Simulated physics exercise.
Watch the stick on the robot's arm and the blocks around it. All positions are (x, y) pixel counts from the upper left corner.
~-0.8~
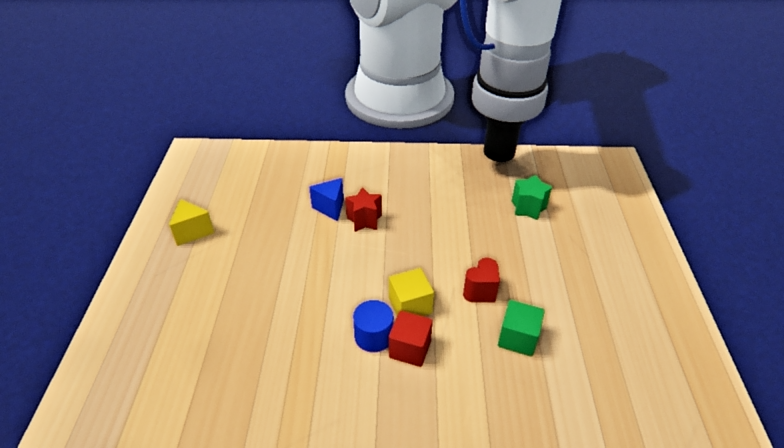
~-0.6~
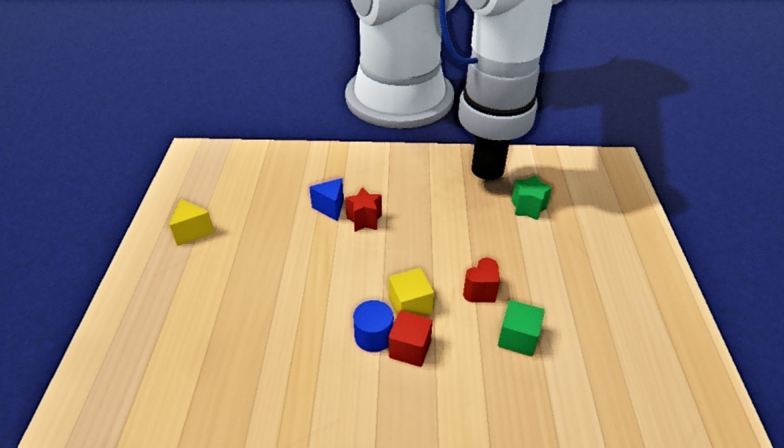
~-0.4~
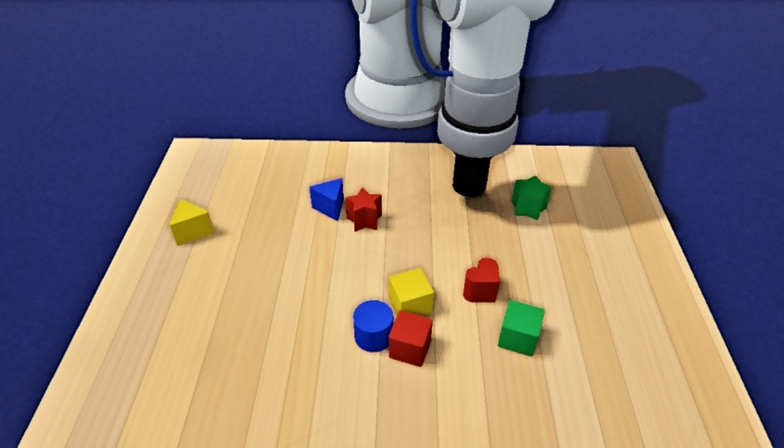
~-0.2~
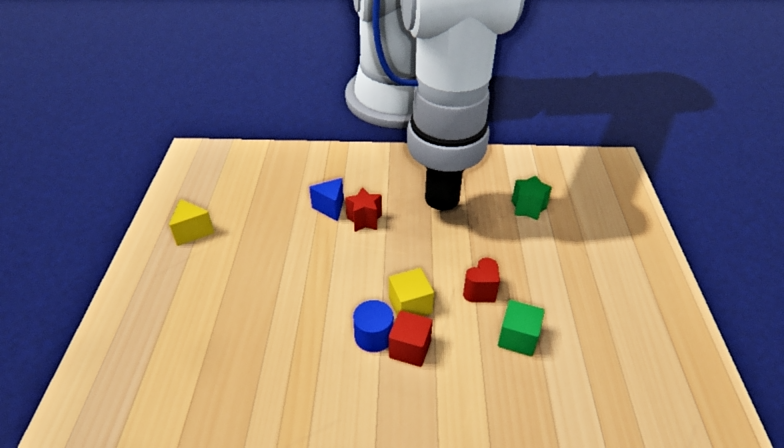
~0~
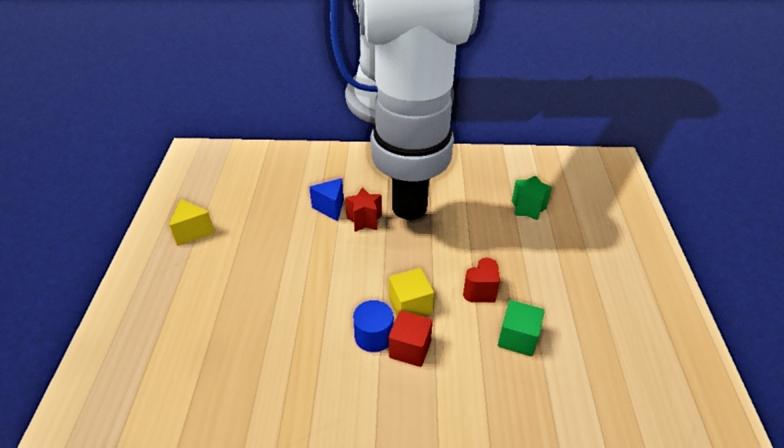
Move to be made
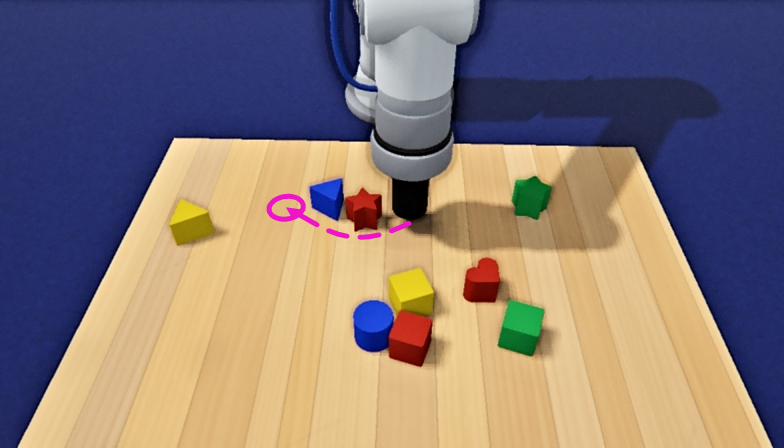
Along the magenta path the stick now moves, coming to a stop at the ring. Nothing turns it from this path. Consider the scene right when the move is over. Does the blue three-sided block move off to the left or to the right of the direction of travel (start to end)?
Over to the right.
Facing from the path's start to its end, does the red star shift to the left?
I believe not.
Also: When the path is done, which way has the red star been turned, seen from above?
Viewed from overhead, the red star winds up turned clockwise.
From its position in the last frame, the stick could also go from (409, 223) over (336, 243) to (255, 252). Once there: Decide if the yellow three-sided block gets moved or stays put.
It gets no push and keeps its place.
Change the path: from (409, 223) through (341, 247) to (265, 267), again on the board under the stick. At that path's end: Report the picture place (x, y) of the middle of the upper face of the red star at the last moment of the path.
The red star ends near (344, 203).
The drawn path runs from (409, 223) through (365, 237) and (321, 227) to (286, 208).
What follows on the original path. One third of the way, stick (363, 222); blue three-sided block (327, 186); red star (347, 198), turned 45° clockwise.
Two thirds of the way, stick (318, 211); blue three-sided block (308, 169), turned 30° clockwise; red star (316, 185), turned 70° clockwise.
At the end, stick (284, 192); blue three-sided block (304, 153), turned 65° clockwise; red star (298, 169), turned 105° clockwise.
